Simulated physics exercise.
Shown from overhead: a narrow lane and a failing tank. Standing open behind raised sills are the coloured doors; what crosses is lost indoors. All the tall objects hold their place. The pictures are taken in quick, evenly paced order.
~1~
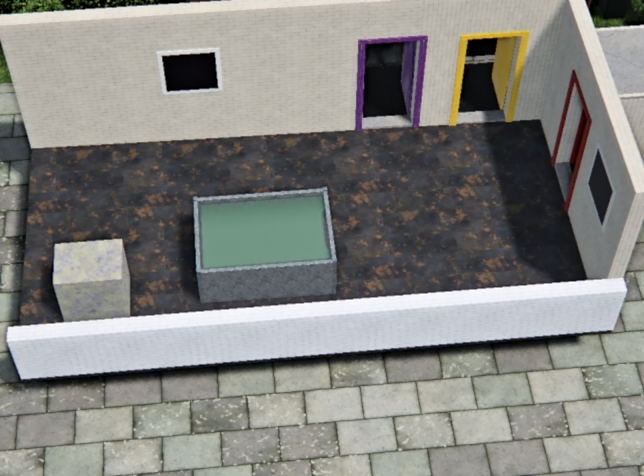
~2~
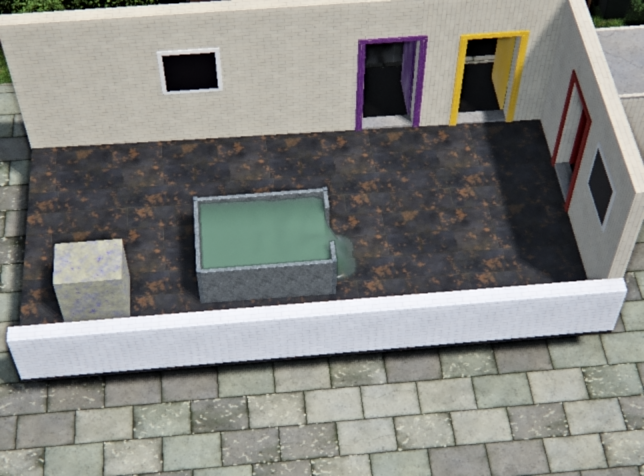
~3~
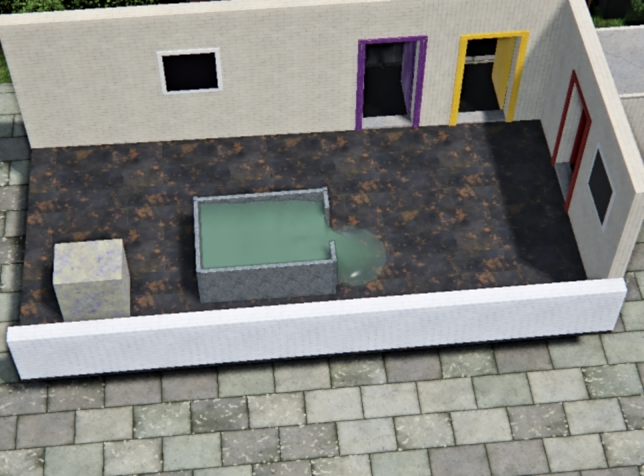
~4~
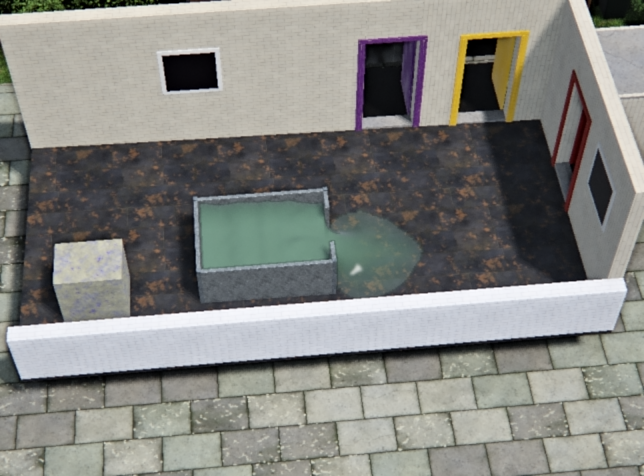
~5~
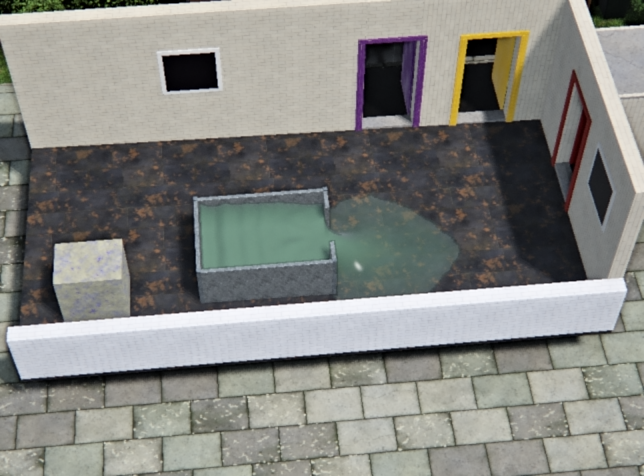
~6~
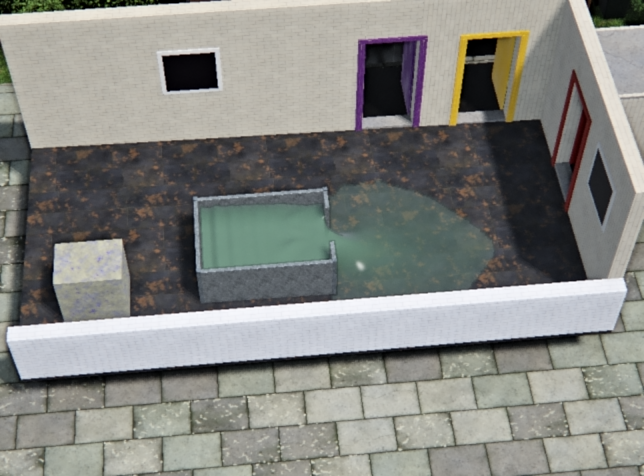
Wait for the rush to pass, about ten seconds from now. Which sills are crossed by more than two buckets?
My prediction: Purple door: Up to two buckets; yellow door: Above two buckets; red door: Above two buckets.
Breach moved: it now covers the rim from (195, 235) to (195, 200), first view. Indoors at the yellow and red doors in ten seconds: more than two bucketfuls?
Outcome: Yellow door remains short; red door remains short.
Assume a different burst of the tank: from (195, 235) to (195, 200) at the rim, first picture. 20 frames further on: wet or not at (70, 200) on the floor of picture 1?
Spot status: Drenched.
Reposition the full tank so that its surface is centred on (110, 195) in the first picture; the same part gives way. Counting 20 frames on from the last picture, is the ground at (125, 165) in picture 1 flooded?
Answer: Spared.
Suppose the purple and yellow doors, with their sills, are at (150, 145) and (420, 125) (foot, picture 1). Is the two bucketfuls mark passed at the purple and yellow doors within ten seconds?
Door by door: Purple doesn't reach the mark, yellow tops the limit.
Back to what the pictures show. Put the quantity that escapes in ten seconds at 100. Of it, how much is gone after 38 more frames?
About 65 per cent.
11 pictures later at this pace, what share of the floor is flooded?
Near 45 in a hundred.
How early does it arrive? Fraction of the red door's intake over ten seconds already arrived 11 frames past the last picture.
It works out at roughly 15 percent of the ten-second total.
A moment on, water covers 40 % of the floor; the purple door not reached, the yellow door not reached, the red door wet at the sill, nothing in.
Next, water covers 45 % of the floor; the purple door wet at the sill, nothing in, the yellow door under two buckets in, the red door under two buckets in.
Then, water covers 45 % of the floor; the purple door wet at the sill, nothing in, the yellow door under two buckets in, the red door over two buckets in.
Later, water covers 50 % of the floor; the purple door under two buckets in, the yellow door far over two buckets in, the red door over two buckets in.
In the end, water covers 70 % of the floor; the purple door under two buckets in, the yellow door far over two buckets in, the red door far over two buckets in.
